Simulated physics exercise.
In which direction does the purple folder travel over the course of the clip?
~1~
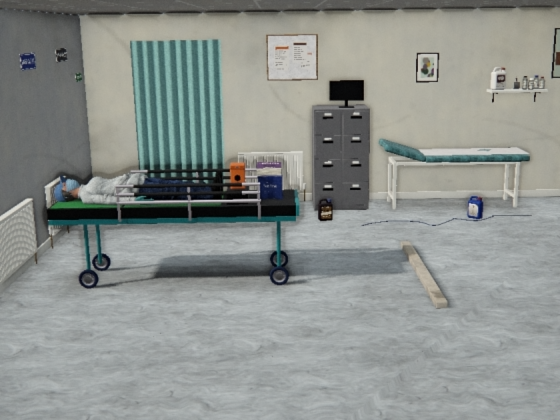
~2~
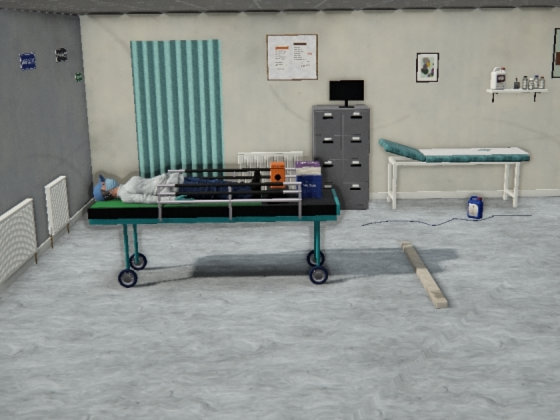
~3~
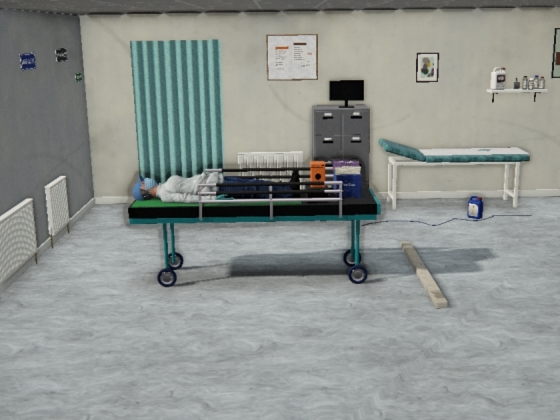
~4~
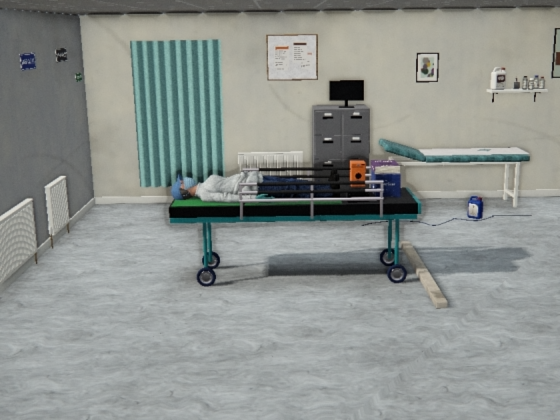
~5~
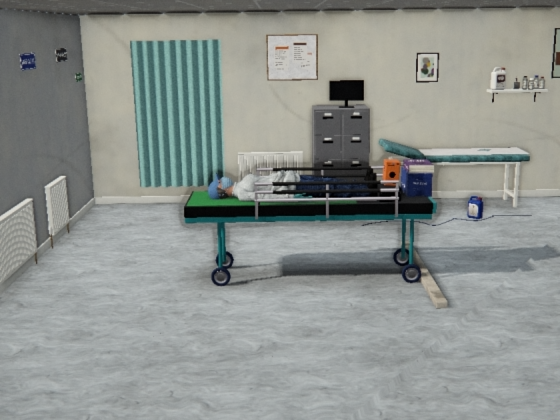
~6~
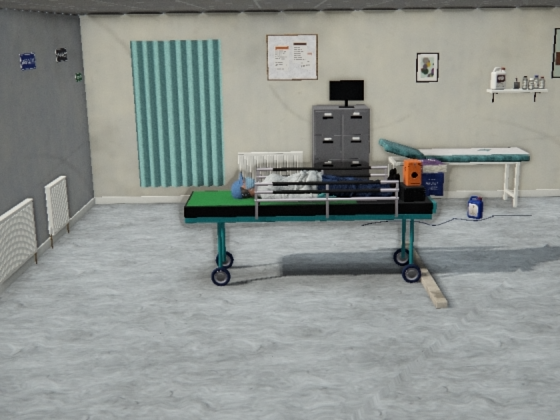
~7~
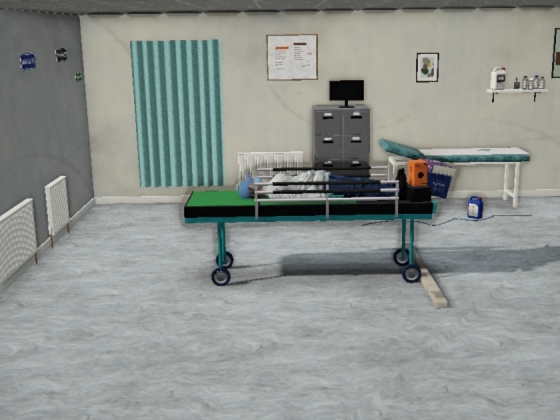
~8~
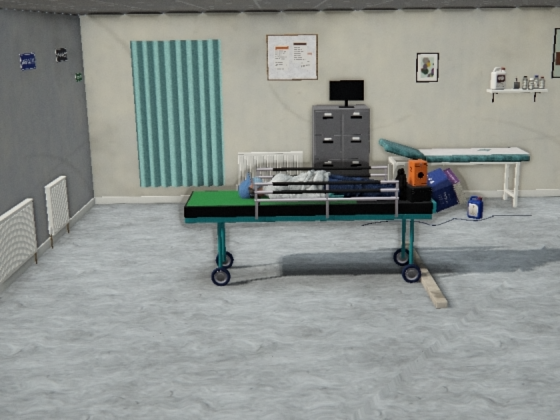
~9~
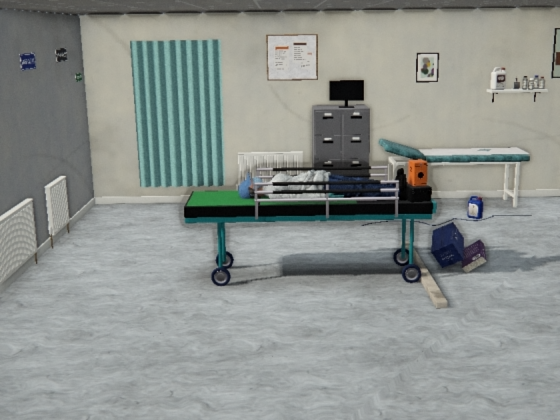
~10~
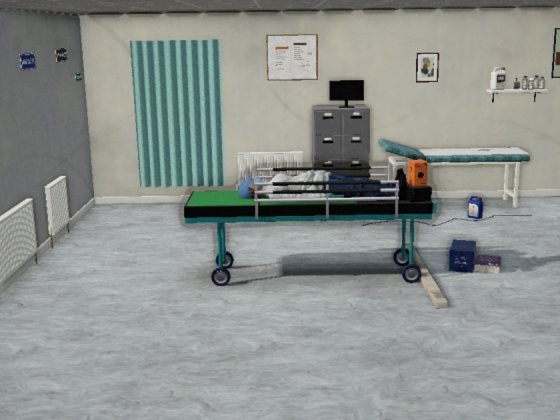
The purple folder moves to the right, first riding along on the trolley and then going off its foot end to the floor.
